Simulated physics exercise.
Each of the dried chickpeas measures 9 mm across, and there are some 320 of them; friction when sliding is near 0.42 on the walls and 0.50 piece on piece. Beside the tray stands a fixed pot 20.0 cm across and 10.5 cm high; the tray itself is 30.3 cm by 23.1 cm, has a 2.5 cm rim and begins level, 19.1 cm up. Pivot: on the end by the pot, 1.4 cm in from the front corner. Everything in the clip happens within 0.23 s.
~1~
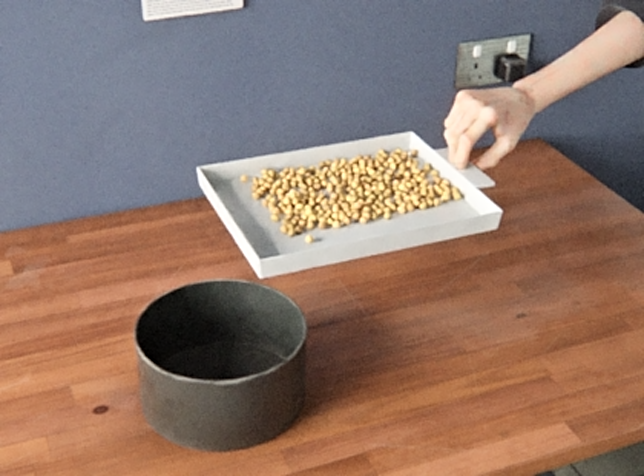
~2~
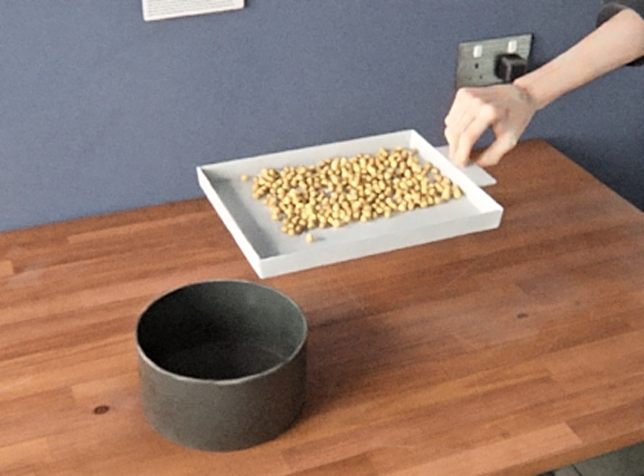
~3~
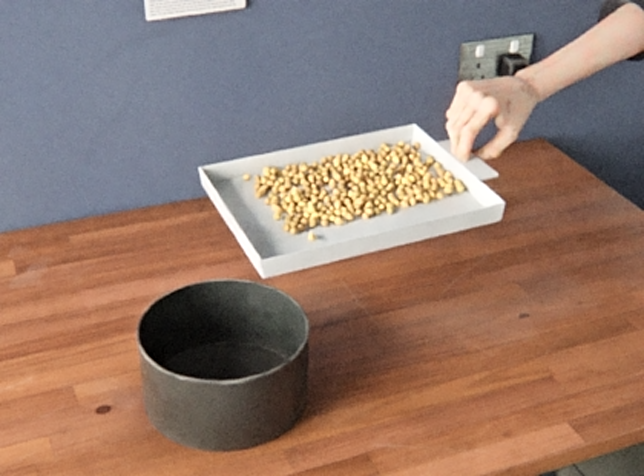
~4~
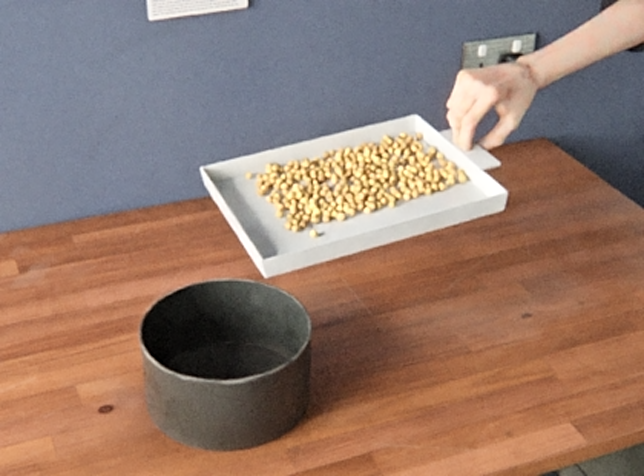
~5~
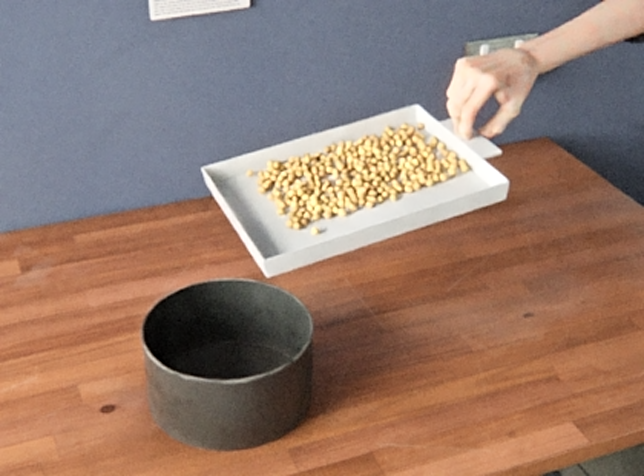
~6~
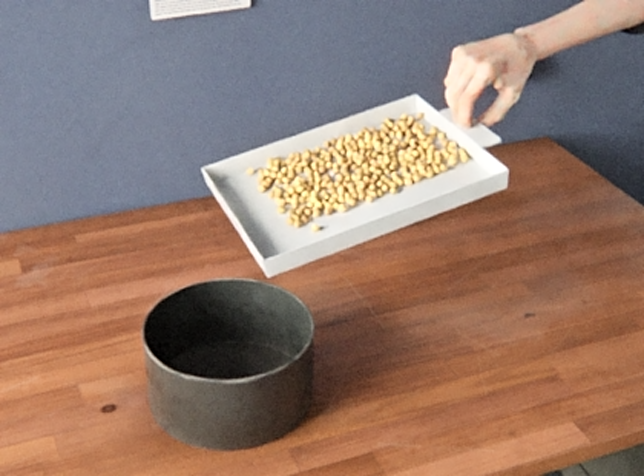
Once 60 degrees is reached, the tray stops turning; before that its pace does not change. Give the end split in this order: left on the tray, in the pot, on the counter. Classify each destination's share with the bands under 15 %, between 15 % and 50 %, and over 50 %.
Left on the tray: Over 50 %; pot: Under 15 %; counter: Under 15 %.
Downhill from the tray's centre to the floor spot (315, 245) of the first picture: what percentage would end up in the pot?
Roughly 10 per cent.
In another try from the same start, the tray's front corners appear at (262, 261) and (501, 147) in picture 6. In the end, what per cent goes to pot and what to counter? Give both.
Pot: 15, counter: 10.
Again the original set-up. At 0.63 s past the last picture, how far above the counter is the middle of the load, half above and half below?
Roughly 24 centimetres, more or less.
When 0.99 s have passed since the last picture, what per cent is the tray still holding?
About 95 per cent.
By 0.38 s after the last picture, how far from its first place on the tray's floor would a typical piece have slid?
Roughly 6 cm.
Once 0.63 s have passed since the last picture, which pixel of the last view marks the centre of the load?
(249, 185), roughly.
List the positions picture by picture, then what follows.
The first picture shows tray tilt 0 degrees, front corners at (261, 259) and (499, 210); middle of the pieces at (350, 189); pot at (221, 327).
The second picture shows tray tilt 1 degrees, front corners at (261, 259) and (500, 208); middle of the pieces at (350, 188).
The third picture shows tray tilt 2 degrees, front corners at (262, 259) and (502, 202); middle of the pieces at (352, 185).
The fourth picture shows tray tilt 5 degrees, front corners at (264, 259) and (504, 192), lowest corner left back; middle of the pieces at (354, 179).
The fifth picture shows tray tilt 8 degrees, front corners at (265, 259) and (505, 181), lowest corner left back; middle of the pieces at (356, 173).
The sixth picture shows tray tilt 11 degrees, front corners at (264, 259) and (505, 169), lowest corner left back; middle of the pieces at (355, 167); pot at (229, 326).
Then, 0.38 s after the last picture, tilt 35 degrees; the tray holds 100 %, the pot 0 %.
Then, 0.63 s after the last picture, tilt 51 degrees; the tray holds 100 %, the pot 0 %.
Then, 0.99 s after the last picture, tilt 60 degrees; the tray holds 95 %, the pot 0 %.
In the end, tray 95 %, pot 0 %, counter 5 %.
